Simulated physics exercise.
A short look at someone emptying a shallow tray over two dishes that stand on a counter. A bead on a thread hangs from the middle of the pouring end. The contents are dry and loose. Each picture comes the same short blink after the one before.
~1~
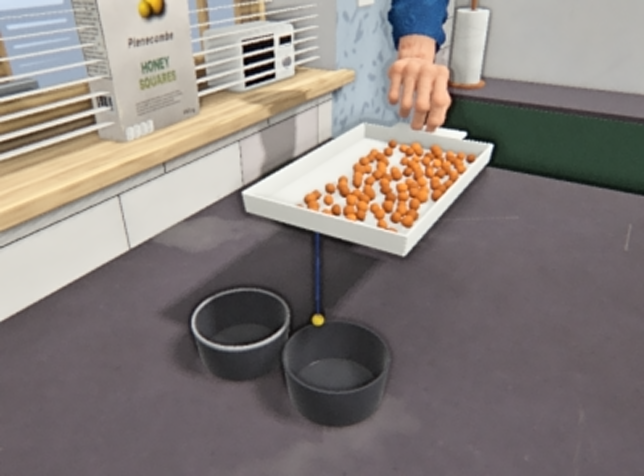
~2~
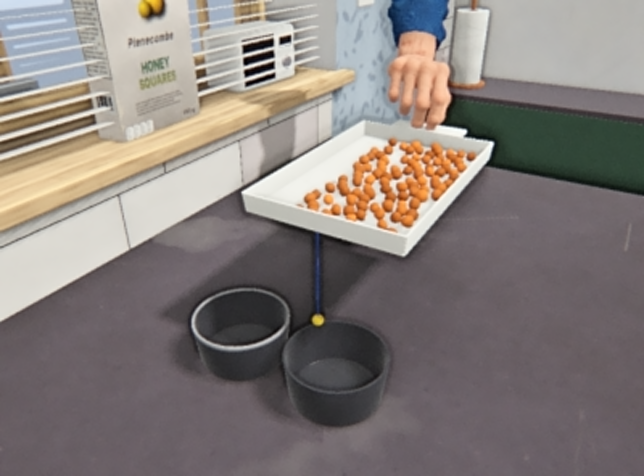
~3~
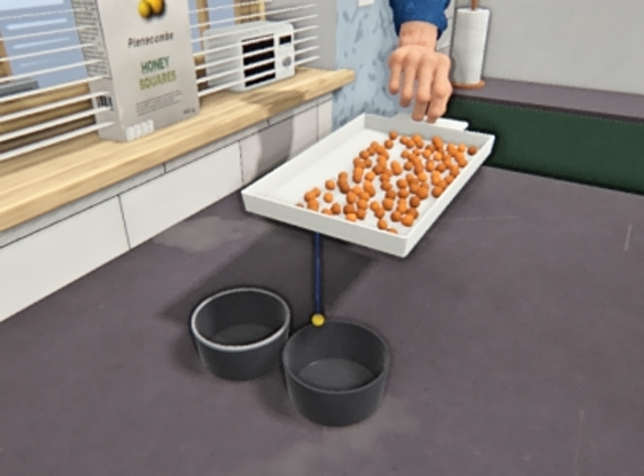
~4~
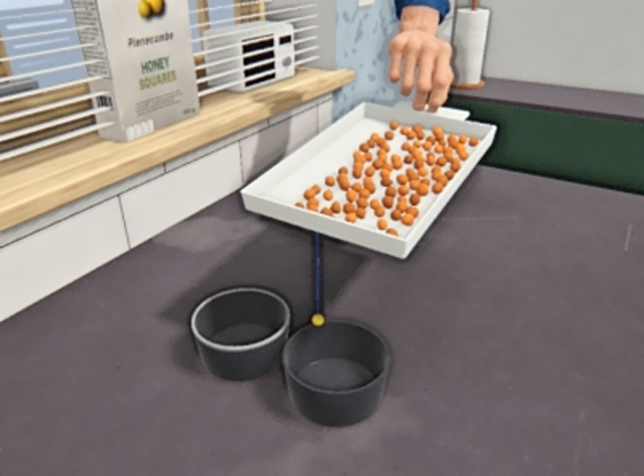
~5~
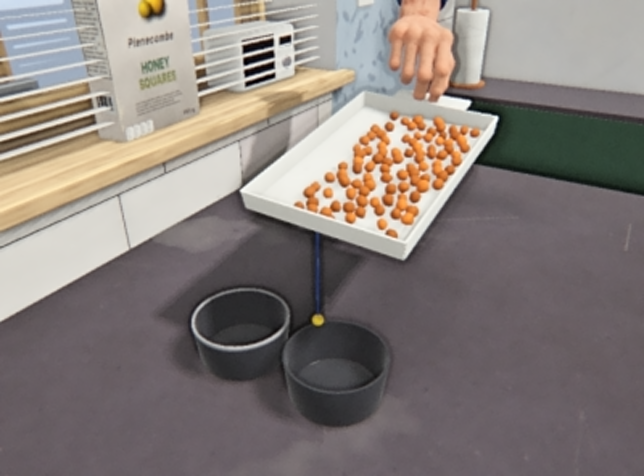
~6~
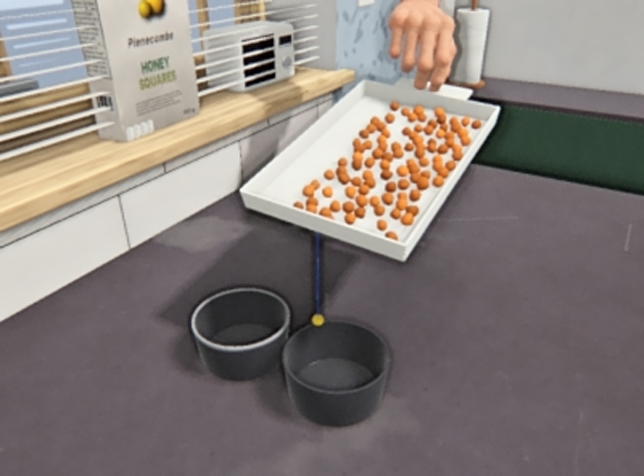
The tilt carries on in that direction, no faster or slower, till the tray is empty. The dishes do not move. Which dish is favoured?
It favours the right-hand dish.
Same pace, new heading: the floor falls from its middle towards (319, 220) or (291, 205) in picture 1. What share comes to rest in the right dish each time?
The first gives 30 %, the second 0 %.
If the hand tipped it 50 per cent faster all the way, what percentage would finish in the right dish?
About 50 per cent.
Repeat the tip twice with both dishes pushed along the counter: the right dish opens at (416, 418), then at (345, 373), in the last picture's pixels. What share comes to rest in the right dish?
About 20 and 80 per cent.
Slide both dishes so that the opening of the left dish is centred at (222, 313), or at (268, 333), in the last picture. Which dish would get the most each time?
In turn: The right-hand dish; the right-hand dish.
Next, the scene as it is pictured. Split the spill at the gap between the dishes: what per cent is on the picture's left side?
Roughly 40 in a hundred.
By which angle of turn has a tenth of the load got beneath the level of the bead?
Roughly 100°.
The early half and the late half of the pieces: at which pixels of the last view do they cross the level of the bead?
Around (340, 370) and then (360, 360).
Shortly afterwards, tray tipped steeply; the whole lot on the tray.
Next, tray tipped right over; the whole lot on the tray.
Some moments later, tray tipped past a quarter turn; near half in the right dish; near half outside both.
In the end, tray tipped past a quarter turn; near half in the right dish; none at all in the left dish; near half outside both.
